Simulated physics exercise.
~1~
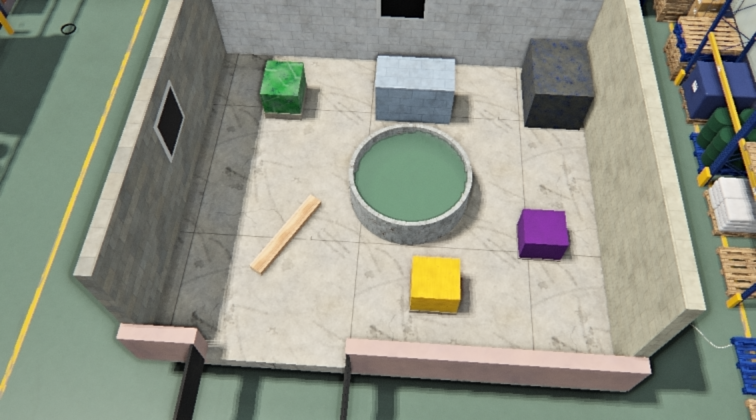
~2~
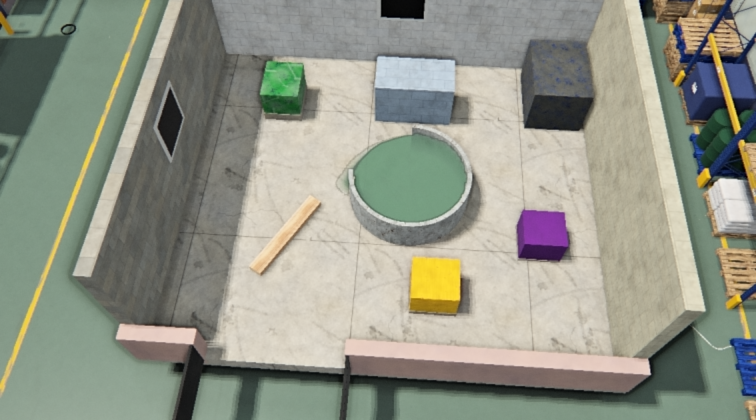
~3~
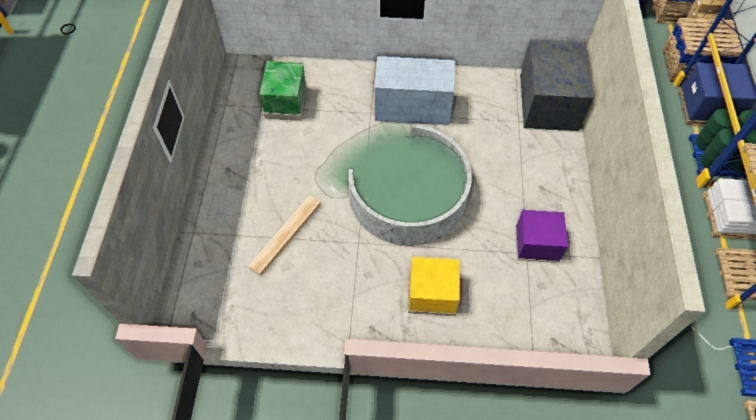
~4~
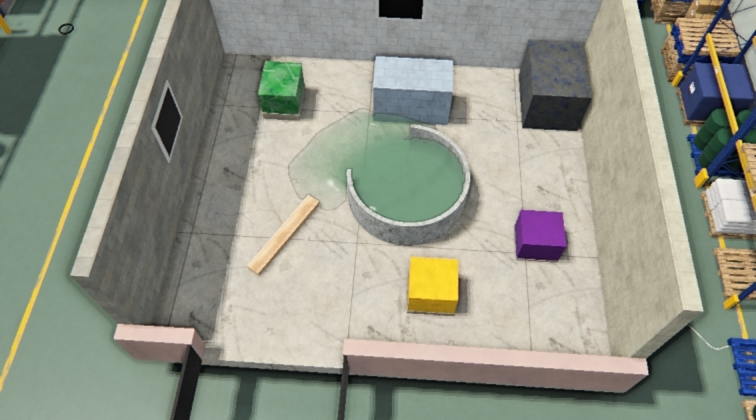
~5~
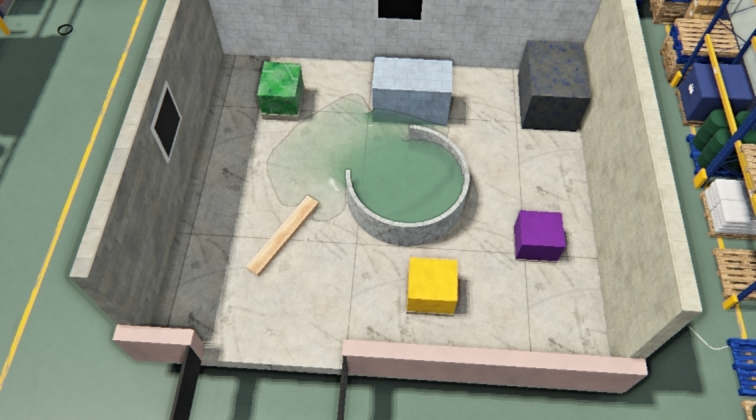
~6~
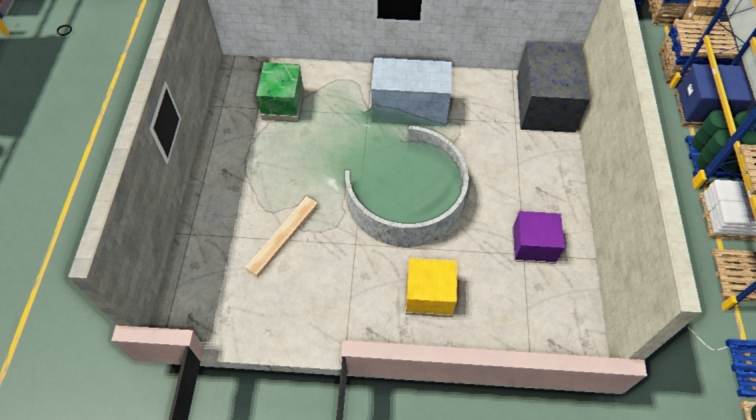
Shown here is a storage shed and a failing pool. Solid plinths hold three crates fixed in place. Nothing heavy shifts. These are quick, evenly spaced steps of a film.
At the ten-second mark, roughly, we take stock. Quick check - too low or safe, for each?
Green crate too low; purple crate too low; yellow crate safe.
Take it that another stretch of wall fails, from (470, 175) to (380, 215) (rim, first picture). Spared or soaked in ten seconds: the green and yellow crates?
In that case the green one is never flooded and the yellow one is flooded.
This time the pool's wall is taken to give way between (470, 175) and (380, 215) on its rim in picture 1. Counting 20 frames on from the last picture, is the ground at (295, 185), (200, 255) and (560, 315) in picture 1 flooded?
Obs. 1: Moisture-free; obs. 2: Moisture-free; obs. 3: Sodden.
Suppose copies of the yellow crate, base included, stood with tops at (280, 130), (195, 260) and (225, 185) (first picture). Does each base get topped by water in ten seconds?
Checked in the order given, number one does get flooded, number two does get flooded and number three does get flooded.
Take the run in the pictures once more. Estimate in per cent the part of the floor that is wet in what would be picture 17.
About 35 per cent.
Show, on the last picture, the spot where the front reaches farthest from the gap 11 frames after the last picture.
About (224, 55).
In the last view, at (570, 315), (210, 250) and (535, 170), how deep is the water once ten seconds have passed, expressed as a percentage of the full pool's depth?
2, 12 and 8 per cent, roughly.
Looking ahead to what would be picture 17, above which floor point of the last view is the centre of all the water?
The water's centre sits above (340, 144).
A moment on, water covers 30 % of the floor; the green crate water round its plinth, the purple crate not reached, the yellow crate not reached.
Next, water covers 35 % of the floor; the green crate water round its plinth, the purple crate not reached, the yellow crate not reached.
Then, water covers 55 % of the floor; the green crate water round its plinth, the purple crate water round its plinth, the yellow crate not reached.
Later, water covers 70 % of the floor; the green crate water round its plinth, the purple crate water round its plinth, the yellow crate not reached.
In the end, water covers 95 % of the floor; the green crate was topped, the purple crate was topped, the yellow crate stayed above the water.
